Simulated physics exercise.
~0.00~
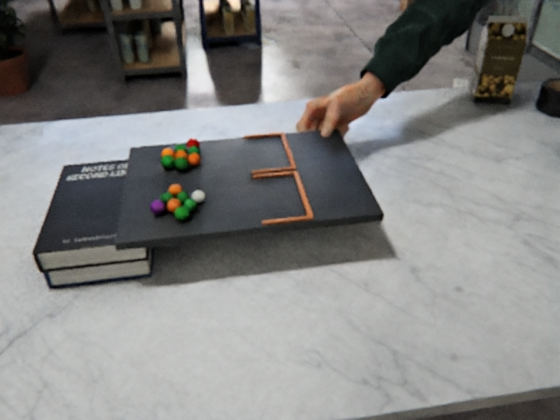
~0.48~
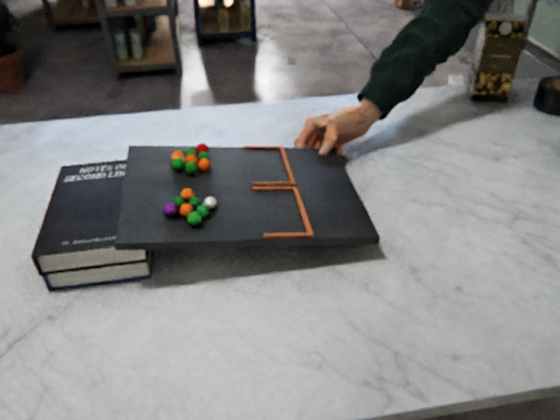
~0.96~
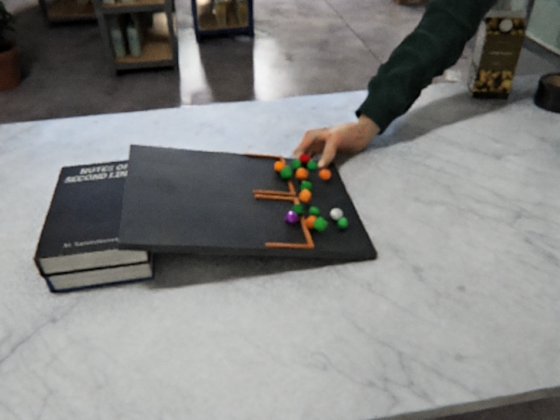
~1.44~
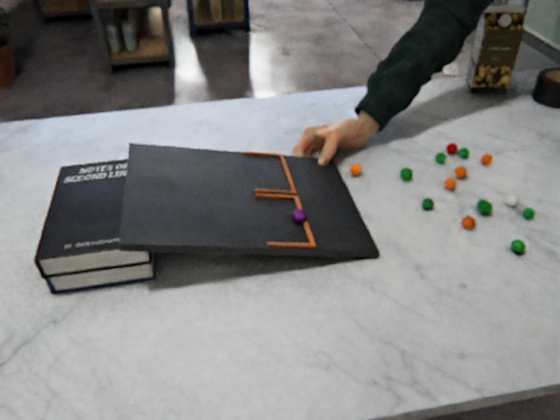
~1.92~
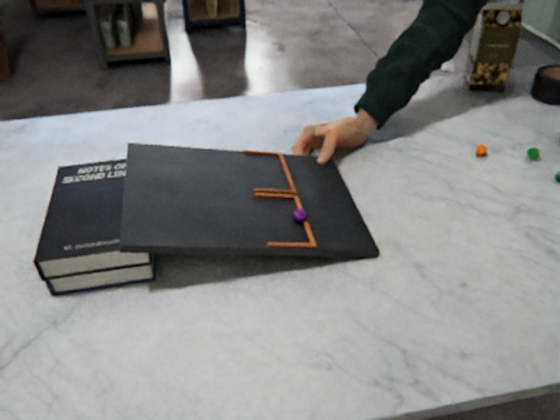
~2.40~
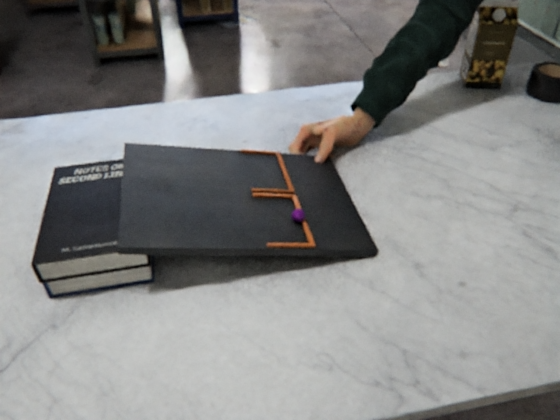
Marble counter, hand lowering one end of a dark board, coloured balls rolling right past orange strips, one purple ball staying.
